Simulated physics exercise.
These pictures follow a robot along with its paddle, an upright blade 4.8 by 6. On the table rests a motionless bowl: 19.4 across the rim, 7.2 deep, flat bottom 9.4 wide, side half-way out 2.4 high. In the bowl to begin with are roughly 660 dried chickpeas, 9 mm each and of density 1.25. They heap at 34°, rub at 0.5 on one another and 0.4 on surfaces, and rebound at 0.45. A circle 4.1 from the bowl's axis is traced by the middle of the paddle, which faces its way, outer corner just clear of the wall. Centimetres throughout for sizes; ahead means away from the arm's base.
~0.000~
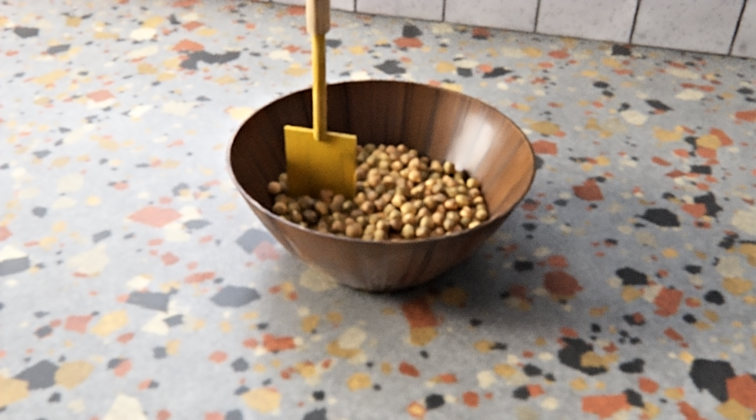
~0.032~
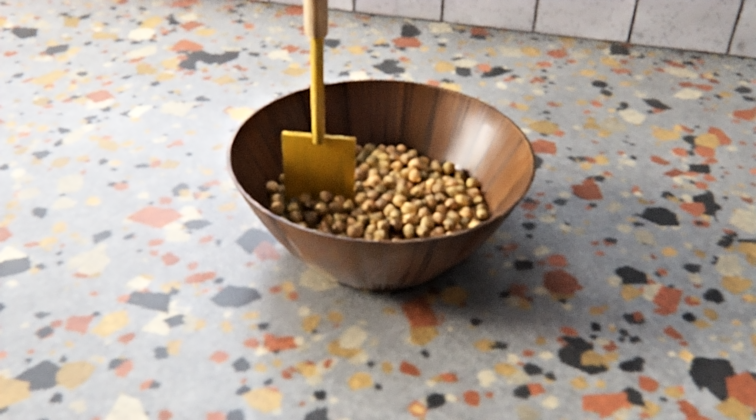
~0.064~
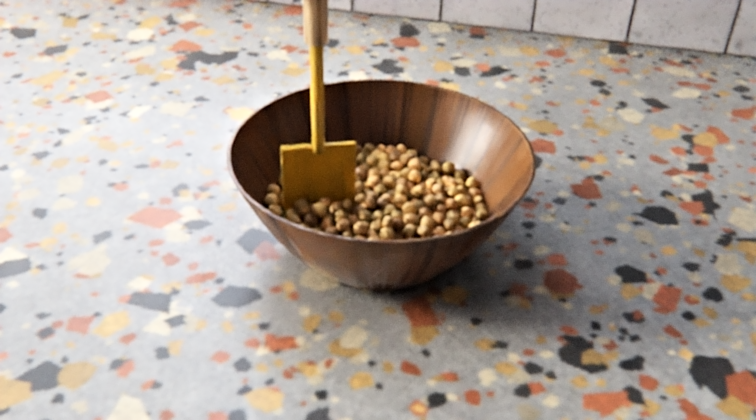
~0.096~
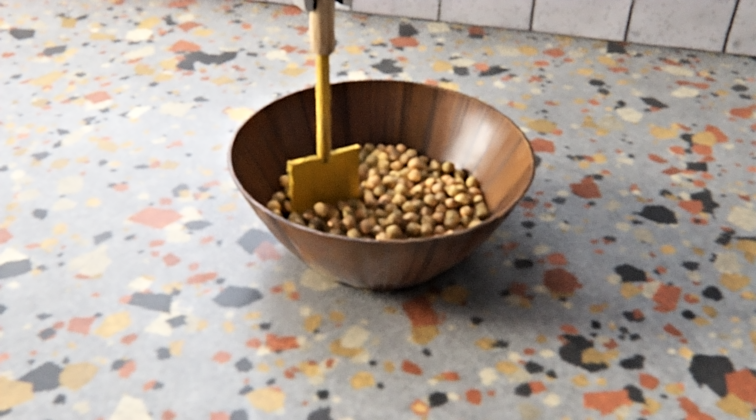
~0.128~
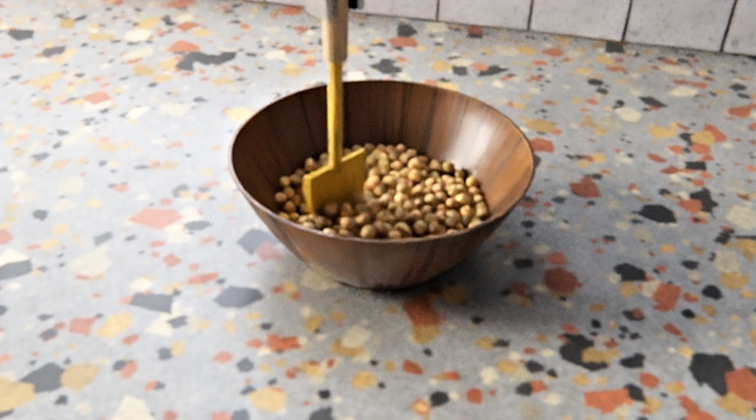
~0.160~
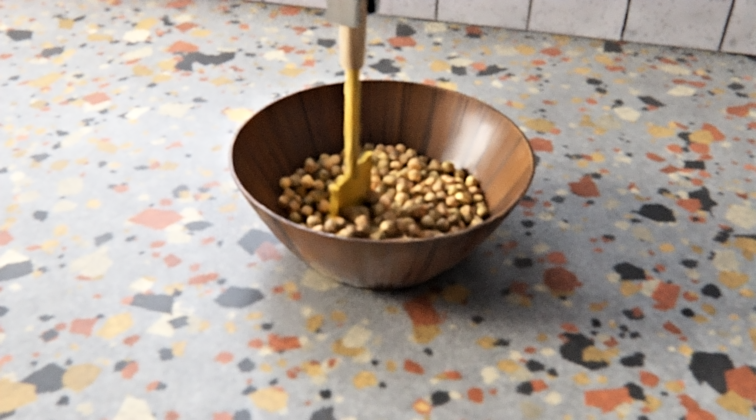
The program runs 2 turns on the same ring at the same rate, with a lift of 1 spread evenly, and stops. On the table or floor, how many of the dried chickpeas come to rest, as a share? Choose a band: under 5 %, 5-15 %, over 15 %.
Band: Under 5 %.
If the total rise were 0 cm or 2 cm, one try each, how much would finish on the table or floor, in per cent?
It comes to about 0 per cent and about 0 per cent.
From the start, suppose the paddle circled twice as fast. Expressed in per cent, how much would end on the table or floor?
That would be some 30 percent.
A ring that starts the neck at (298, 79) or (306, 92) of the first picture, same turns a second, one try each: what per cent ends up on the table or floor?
Close to 0 per cent for the first and close to 0 per cent for the second.
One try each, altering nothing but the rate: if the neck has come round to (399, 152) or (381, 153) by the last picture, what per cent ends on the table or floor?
First try: About 15 %; second try: About 10 %.
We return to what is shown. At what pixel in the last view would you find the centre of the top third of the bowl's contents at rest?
I'd put it at about (348, 203).
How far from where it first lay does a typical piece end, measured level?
I'd put it at roughly 7 centimetres.
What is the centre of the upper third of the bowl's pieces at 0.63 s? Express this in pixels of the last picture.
About (310, 162).
By 0.63 s, 329° round, highest piece 8 above the table; 655 in the bowl, 8 on the table or floor.
By 1.10 s, 222° round, highest piece 8 above the table; 654 in the bowl, 9 on the table or floor.
By 1.53 s, 0° round, highest piece 6 above the table; 654 in the bowl, 9 on the table or floor.
By 2.23 s, 0° round, highest piece 6 above the table; 654 in the bowl, 9 on the table or floor.
Final count, 654 in the bowl, 9 on the table or floor. That is 1 % on the table or floor.
